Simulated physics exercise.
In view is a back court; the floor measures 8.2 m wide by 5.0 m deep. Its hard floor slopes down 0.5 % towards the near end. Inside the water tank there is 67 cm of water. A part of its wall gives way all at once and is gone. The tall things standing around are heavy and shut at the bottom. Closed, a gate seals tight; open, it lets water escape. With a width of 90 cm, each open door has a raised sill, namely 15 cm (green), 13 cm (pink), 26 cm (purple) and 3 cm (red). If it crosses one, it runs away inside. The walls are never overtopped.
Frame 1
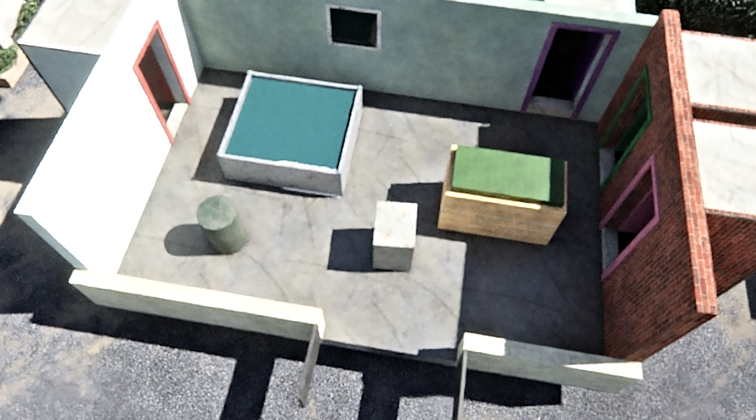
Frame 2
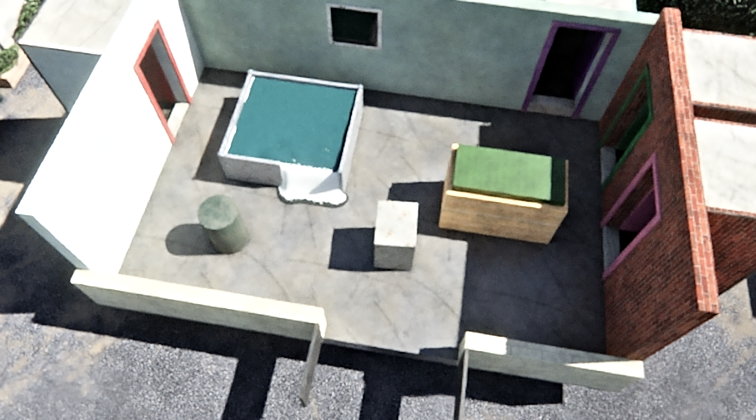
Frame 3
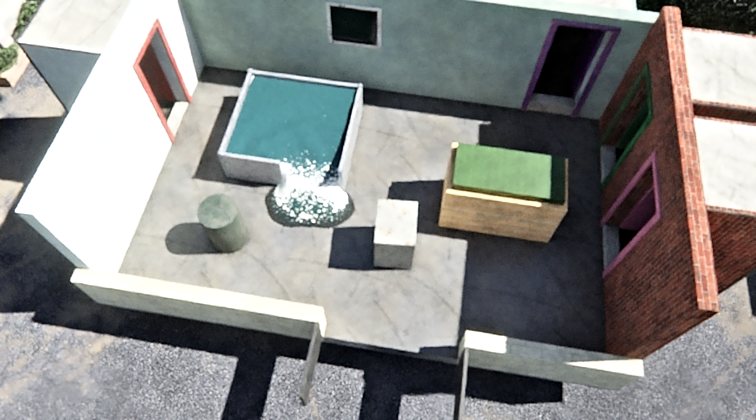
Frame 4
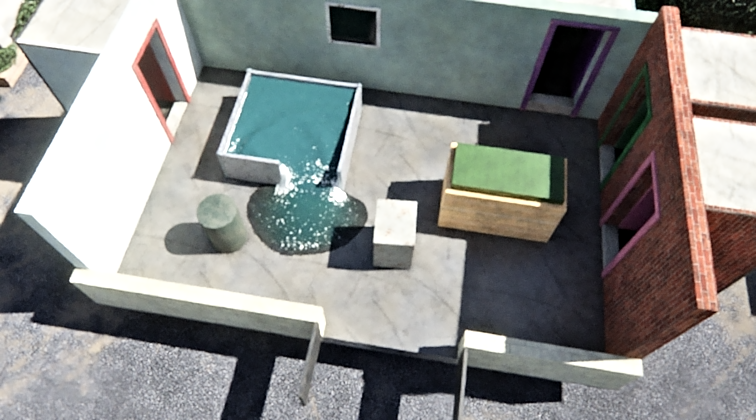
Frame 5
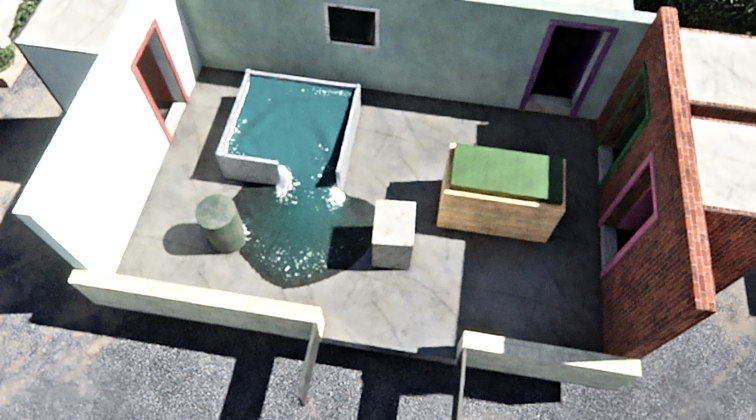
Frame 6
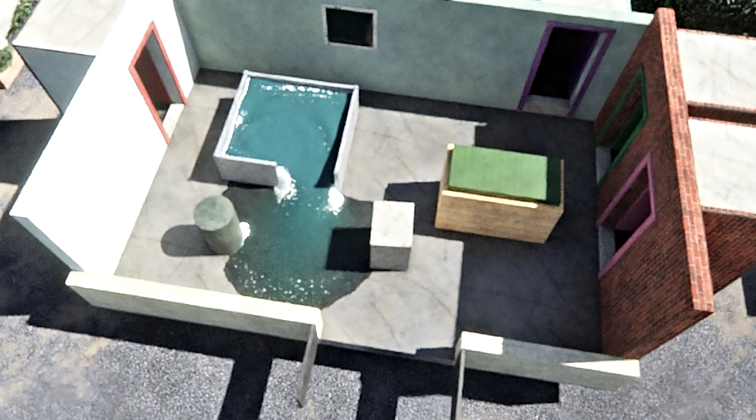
The clip shows a walled courtyard with a water-filled tank, a green cylinder, a pale block and a green-topped box; part of the tank's near wall gives way, and water pours out, spreading across the floor between cylinder and block.
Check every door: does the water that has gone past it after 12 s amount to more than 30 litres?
One by one: The green door holds the inflow within the limit. The pink door holds the inflow within the limit. The purple door holds the inflow within the limit. The red door lets the inflow top the limit.
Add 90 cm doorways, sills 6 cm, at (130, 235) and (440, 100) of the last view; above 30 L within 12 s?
Taking them in order, the first is too much and the second fine.
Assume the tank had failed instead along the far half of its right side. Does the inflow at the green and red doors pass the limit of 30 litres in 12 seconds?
Green: Exceeding the limit; red: Within the limit.
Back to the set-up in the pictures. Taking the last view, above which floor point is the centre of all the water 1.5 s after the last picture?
About (290, 192).
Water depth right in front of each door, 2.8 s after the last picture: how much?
Measured in centimetres, the green door gives 0, the pink door 0, the purple door 0 and the red door 0.
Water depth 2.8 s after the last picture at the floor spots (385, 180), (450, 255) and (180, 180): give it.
About 0, 0 and 6 cm.
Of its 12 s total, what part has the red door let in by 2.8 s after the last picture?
By that time, around 0 per cent.
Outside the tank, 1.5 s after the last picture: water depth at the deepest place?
I'd put it at close to 34 cm.
Then, 0.7 s after the last picture water covers 20 % of the floor and is deepest (38 cm) near (315, 197); green door not reached, pink door not reached, purple door not reached, red door not reached.
Then, 1.5 s after the last picture water covers 25 % of the floor and is deepest (34 cm) near (275, 316); green door not reached, pink door not reached, purple door not reached, red door not reached.
Then, 2.8 s after the last picture water covers 35 % of the floor and is deepest (24 cm) near (118, 291); green door not reached, pink door not reached, purple door not reached, red door not reached.
Then, 6.3 s after the last picture water covers 60 % of the floor and is deepest (14 cm) near (118, 291); green door not reached, pink door 2 cm at the sill, 0 L in, purple door not reached, red door 4 cm at the sill, 1 L in.
Then, 11.3 s after the last picture water covers 90 % of the floor and is deepest (8 cm) near (149, 190); green door 2 cm at the sill, 0 L in, pink door 3 cm at the sill, 0 L in, purple door 2 cm at the sill, 0 L in, red door 8 cm at the sill, 80 L in.
